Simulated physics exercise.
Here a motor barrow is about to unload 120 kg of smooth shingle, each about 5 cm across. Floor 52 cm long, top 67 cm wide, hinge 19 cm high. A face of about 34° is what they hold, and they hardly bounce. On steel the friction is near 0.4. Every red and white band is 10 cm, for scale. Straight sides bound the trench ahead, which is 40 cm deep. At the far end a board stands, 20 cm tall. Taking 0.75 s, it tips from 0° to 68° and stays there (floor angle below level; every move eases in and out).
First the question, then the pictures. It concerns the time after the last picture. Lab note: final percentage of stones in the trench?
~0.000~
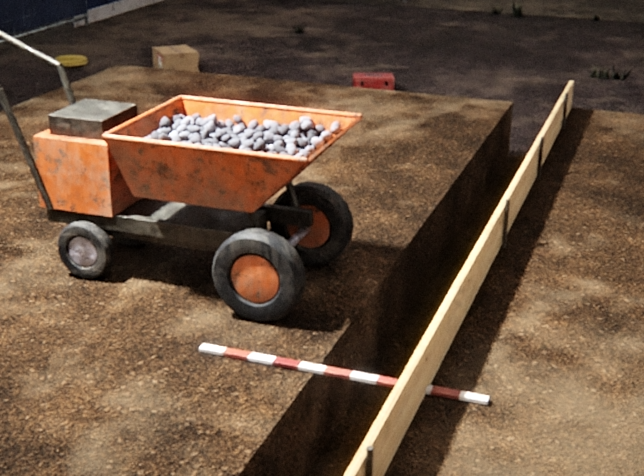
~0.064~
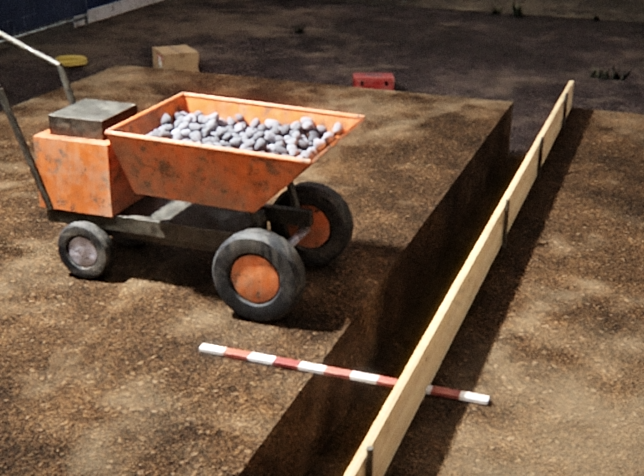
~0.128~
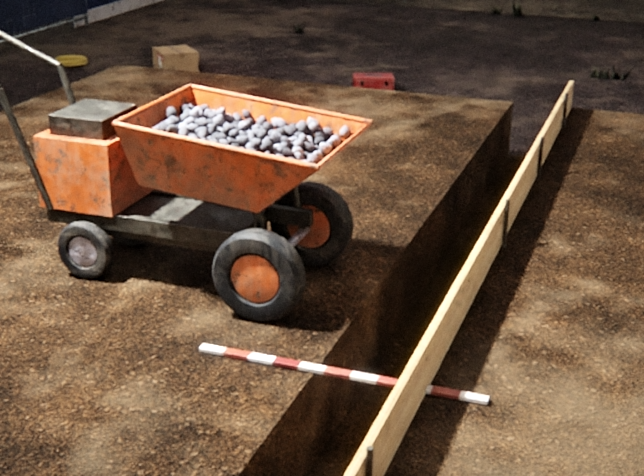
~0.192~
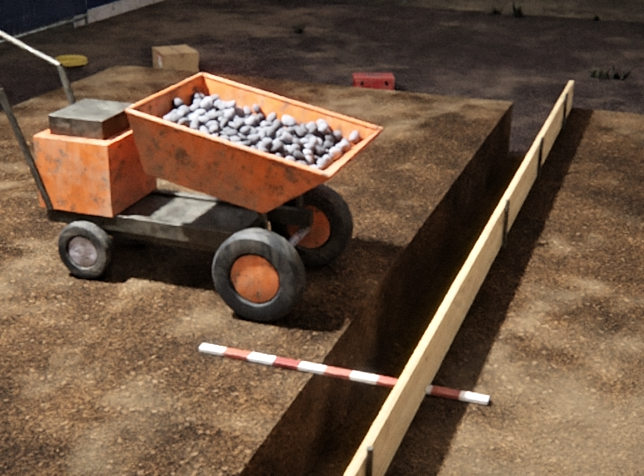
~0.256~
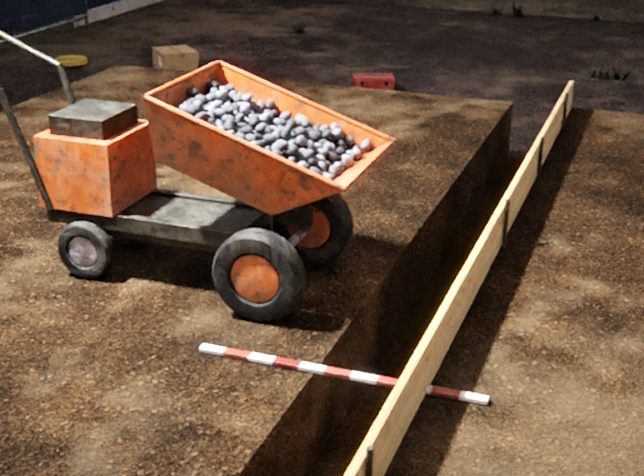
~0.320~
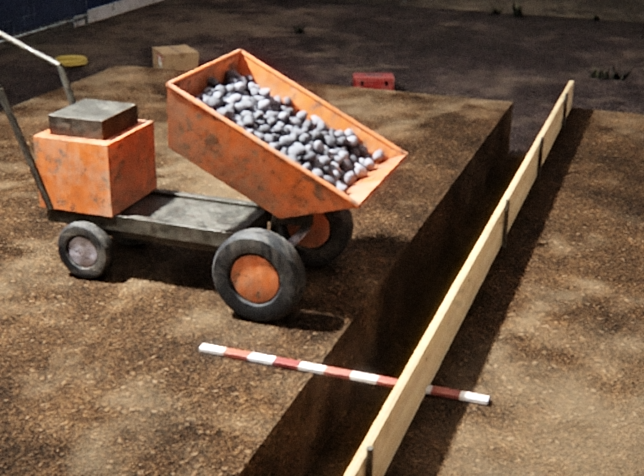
Approx. 78 %.
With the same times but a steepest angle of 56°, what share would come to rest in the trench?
Roughly 70%.
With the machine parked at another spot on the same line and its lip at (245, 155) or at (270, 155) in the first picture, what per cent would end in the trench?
Around 100% for the first place and 100% for the second.
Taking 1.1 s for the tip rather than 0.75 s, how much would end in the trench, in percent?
That works out at about 85 in a hundred.
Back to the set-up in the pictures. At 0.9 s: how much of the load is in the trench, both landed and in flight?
I'd say near 30 per cent at that time.
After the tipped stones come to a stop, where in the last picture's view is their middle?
I'd put it close to (426, 383).
After 0.6 s the floor is at 57°; 100 % in the skip; the foremost stones are at (401, 228).
After 0.9 s the floor is at 68°; 67 % in the skip, 29 % in the trench, 4 % past the trench; the foremost stones are at (485, 289).
After 1.2 s the floor is at 68°; 12 % in the skip, 65 % in the trench, 23 % past the trench; the foremost stones are past the picture's edge.
After 3.2 s the floor is at 68°; 0 % in the skip, 78 % in the trench, 22 % past the trench; the foremost stones are past the picture's edge.
